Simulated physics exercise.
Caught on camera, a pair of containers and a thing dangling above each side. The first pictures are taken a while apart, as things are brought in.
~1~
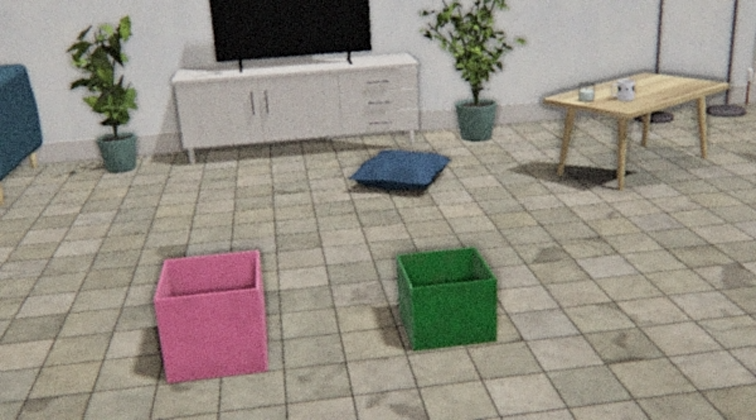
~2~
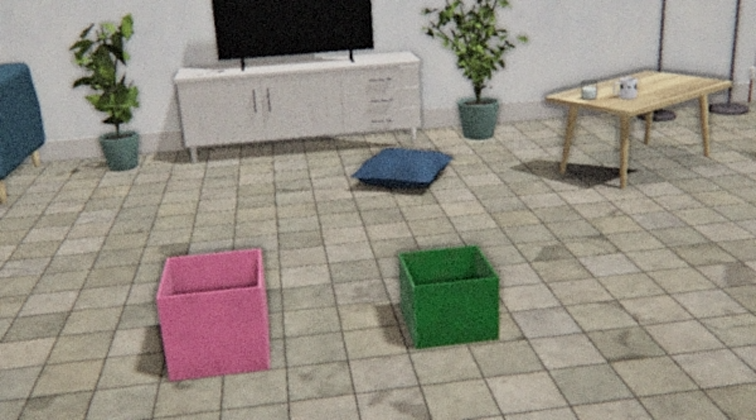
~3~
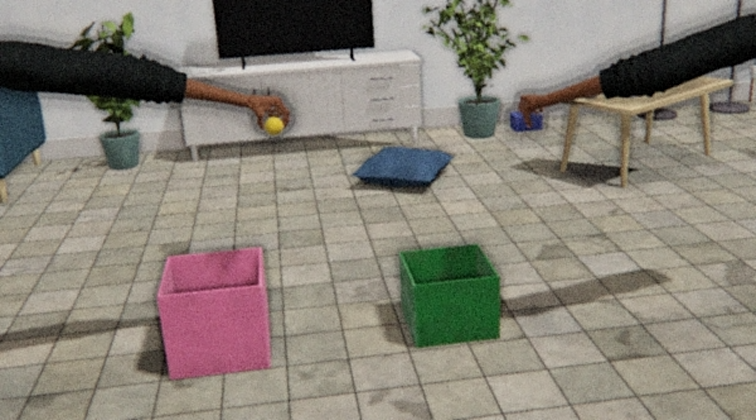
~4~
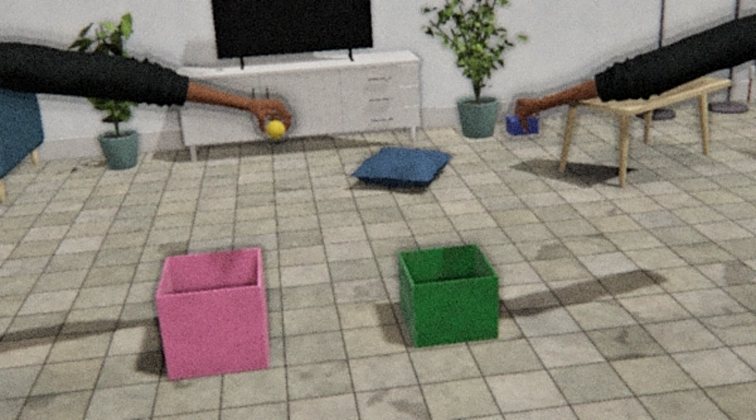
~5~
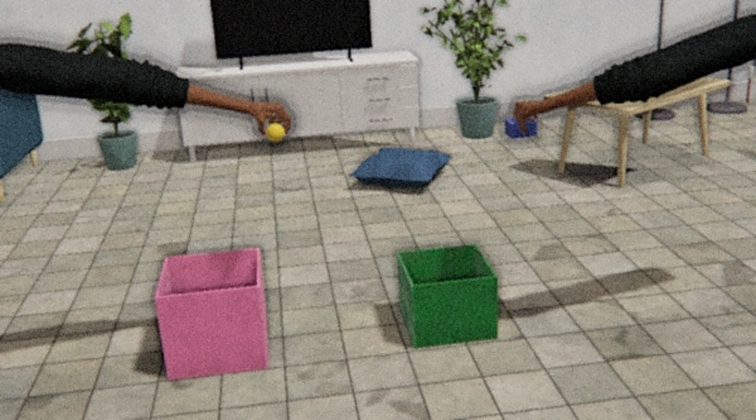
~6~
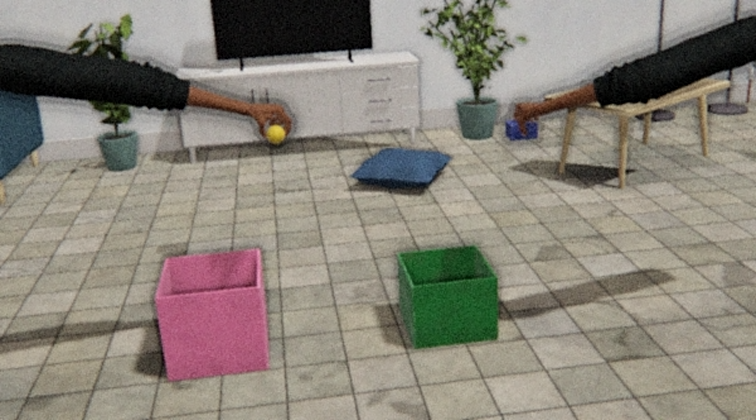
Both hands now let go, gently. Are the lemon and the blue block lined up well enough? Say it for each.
As it turns out, the lemon ends up outside, the blue block ends up outside.
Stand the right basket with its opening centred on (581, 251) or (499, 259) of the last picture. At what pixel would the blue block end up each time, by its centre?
About (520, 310) and (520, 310).
Then, 0.22 s past the last view, lemon in the air near (281, 184); blue block in the air near (521, 177).
Then, 0.36 s past the last view, lemon in the air near (290, 282); blue block in the air near (520, 272).
Then, 0.50 s past the last view, lemon come down near (294, 319); blue block come down near (520, 295).
Finally, the lemon misses, near (295, 335); the blue block misses, near (520, 310).
